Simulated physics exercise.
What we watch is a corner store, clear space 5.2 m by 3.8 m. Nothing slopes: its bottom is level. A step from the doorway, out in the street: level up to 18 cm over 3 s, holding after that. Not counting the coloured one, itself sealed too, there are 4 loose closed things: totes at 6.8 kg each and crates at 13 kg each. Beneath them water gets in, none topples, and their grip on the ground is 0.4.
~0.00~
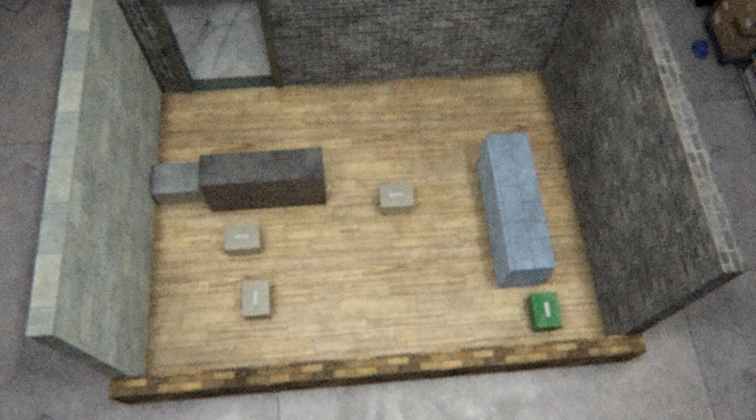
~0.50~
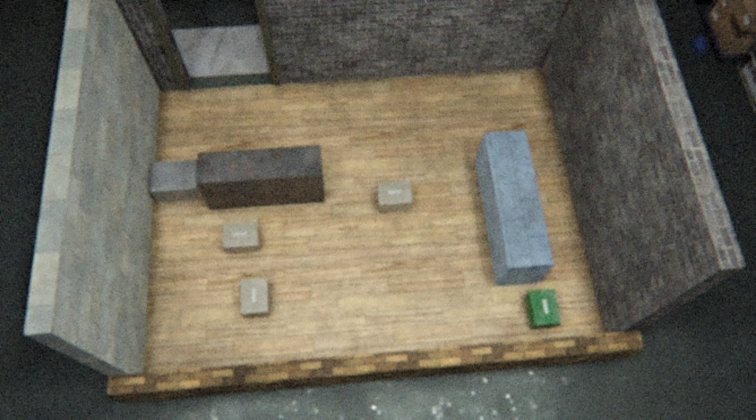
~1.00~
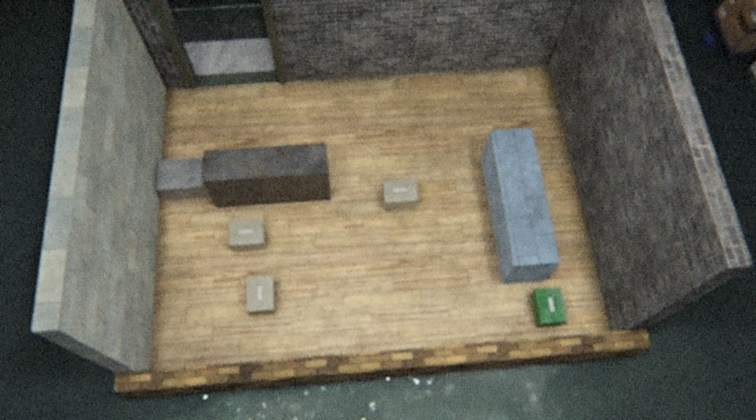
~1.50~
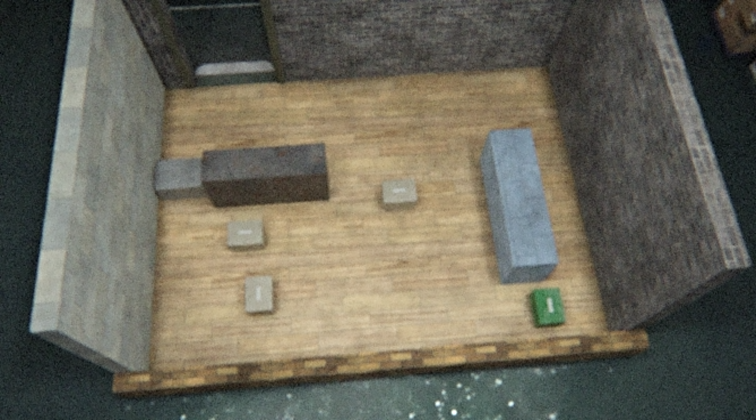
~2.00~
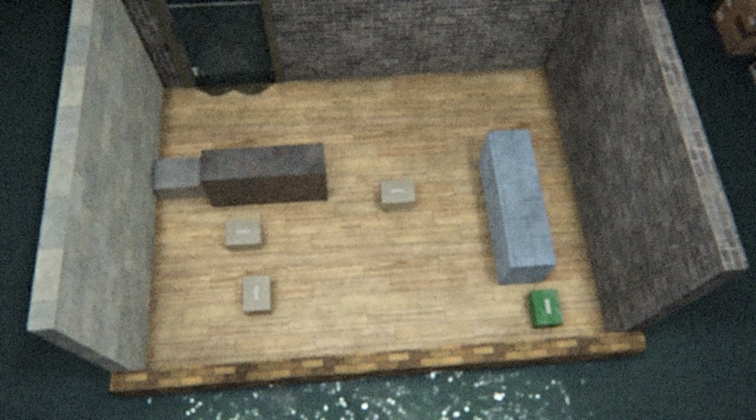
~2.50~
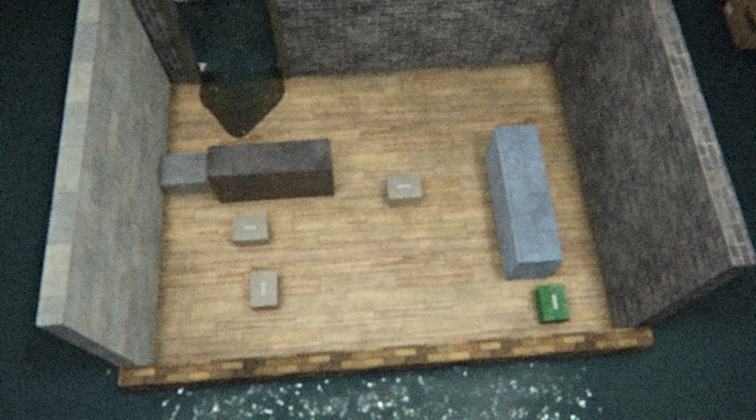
In a small walled store with a wooden floor, a green tote and several pale boxes sit among larger blocks while the ground outside turns dark and wet. Water rises beyond the doorway at upper left, then slips through and spreads a short dark tongue inside; none of the boxes shifts.
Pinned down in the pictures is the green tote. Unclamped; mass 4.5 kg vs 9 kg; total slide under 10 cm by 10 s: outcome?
Lower mass holds.
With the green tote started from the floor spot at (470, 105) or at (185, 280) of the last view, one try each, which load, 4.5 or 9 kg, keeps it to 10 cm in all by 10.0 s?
The first time the greater option is needed; the second time both options come up short.
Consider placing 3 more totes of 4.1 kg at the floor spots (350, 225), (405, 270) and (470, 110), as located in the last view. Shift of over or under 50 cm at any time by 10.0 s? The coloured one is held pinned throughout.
Result, in turn - falls shy; falls shy; exceeds it.
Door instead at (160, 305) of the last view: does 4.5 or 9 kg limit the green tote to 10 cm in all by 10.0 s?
There both choices fail.
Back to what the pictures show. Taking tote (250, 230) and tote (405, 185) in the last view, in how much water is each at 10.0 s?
Around 2 cm and 2 cm.
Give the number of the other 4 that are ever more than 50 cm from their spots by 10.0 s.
1 in all.
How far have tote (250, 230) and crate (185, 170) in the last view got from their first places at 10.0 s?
One is off by 0 cm, the other by 250 cm, in the order asked.
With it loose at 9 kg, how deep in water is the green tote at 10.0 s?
Depth: Approx. 2 cm.
After 3.5 s the green tote would be 0 cm from its start with 4.5 kg and 0 cm from its start with 9 kg; 0 cm of water round it then.
After 4.5 s the green tote would be 0 cm from its start with 4.5 kg and 0 cm from its start with 9 kg; 0 cm of water round it then.
After 7.0 s the green tote would be 0 cm from its start with 4.5 kg and 0 cm from its start with 9 kg; 0 cm of water round it then.
After 10.0 s the green tote would be 0 cm from its start with 4.5 kg and 0 cm from its start with 9 kg; 2 cm of water round it then.
